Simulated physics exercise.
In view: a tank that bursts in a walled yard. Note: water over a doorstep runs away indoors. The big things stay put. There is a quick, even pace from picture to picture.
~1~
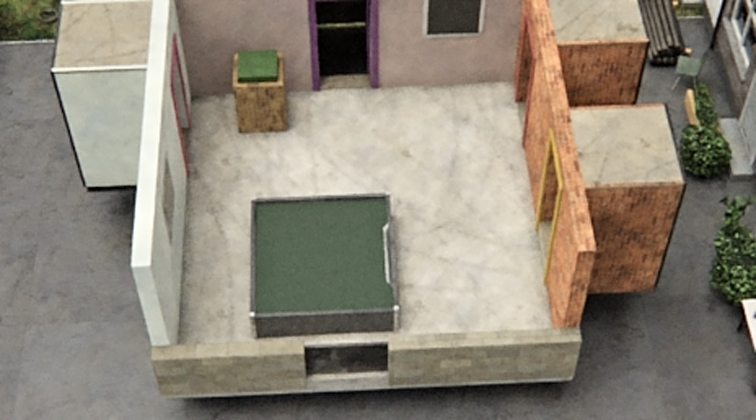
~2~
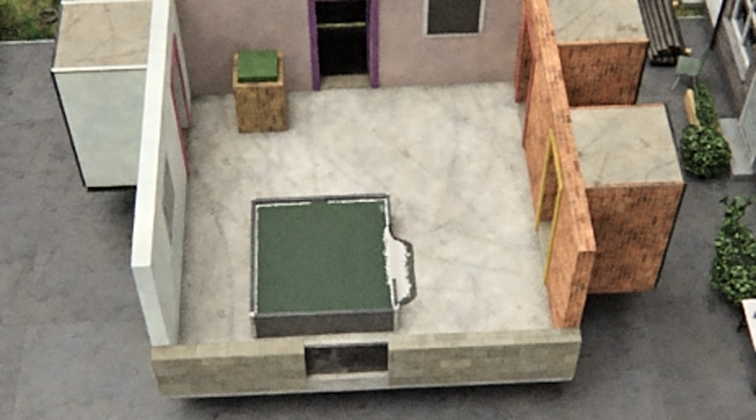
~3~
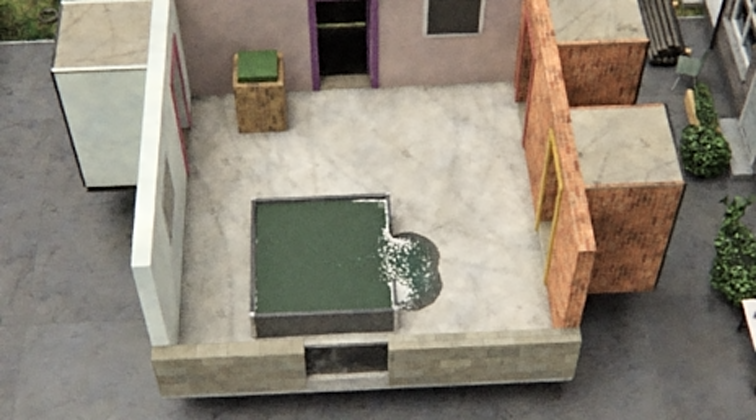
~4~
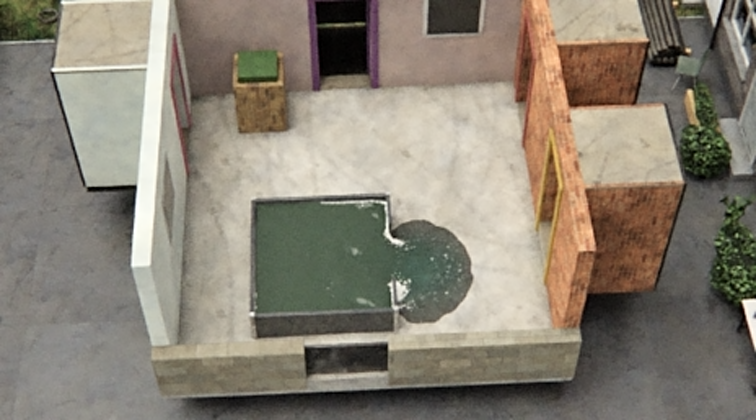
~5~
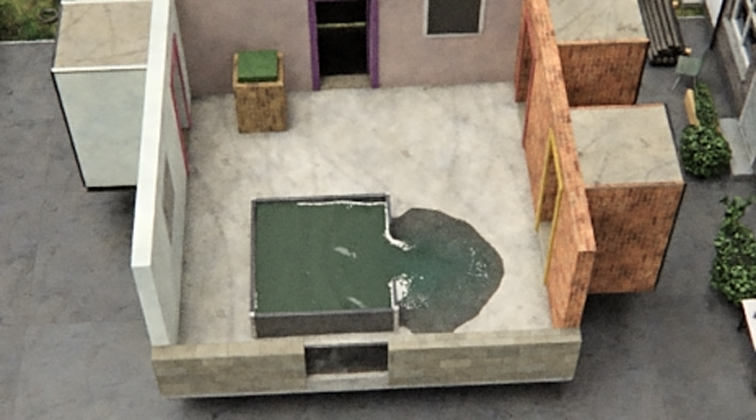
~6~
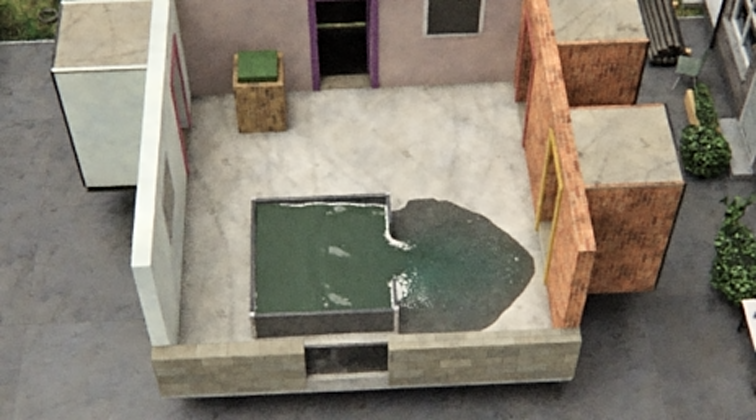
Green water bursting through the right side of a square tank and spreading rightward in a widening pool across a pale walled yard.
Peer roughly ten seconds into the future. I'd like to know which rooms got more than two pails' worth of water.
Sure: The yellow door got no more than that; the red door got more than that; the purple door got no more than that; the pink door got no more than that.
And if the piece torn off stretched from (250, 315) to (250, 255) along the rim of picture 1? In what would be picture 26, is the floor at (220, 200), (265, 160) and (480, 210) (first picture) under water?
In turn: Inundated, then inundated, then untouched.
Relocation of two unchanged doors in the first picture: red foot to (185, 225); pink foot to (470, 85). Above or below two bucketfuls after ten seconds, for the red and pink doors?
Red: Falls short. Pink: Exceeds the limit.
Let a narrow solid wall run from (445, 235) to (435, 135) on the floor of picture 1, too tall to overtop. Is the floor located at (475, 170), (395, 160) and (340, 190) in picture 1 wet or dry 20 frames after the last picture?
In order: Soaked, soaked, untouched.
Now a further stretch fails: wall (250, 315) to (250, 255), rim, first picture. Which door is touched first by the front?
That's the one in pink.
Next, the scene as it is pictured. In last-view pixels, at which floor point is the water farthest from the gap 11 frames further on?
My estimate: Roughly (517, 102).
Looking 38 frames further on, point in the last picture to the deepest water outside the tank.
Somewhere near (190, 372), I think.
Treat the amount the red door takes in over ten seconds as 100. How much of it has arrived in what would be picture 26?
Share by then: About 5 in a hundred.
A moment on, water covers 25 % of the floor; the yellow door wet at the sill, nothing in, the red door not reached, the purple door not reached, the pink door not reached.
Next, water covers 30 % of the floor; the yellow door wet at the sill, nothing in, the red door wet at the sill, nothing in, the purple door not reached, the pink door not reached.
Then, water covers 45 % of the floor; the yellow door wet at the sill, nothing in, the red door under two buckets in, the purple door not reached, the pink door not reached.
Later, water covers 65 % of the floor; the yellow door wet at the sill, nothing in, the red door under two buckets in, the purple door wet at the sill, nothing in, the pink door not reached.
In the end, water covers 95 % of the floor; the yellow door wet at the sill, nothing in, the red door over two buckets in, the purple door wet at the sill, nothing in, the pink door under two buckets in.
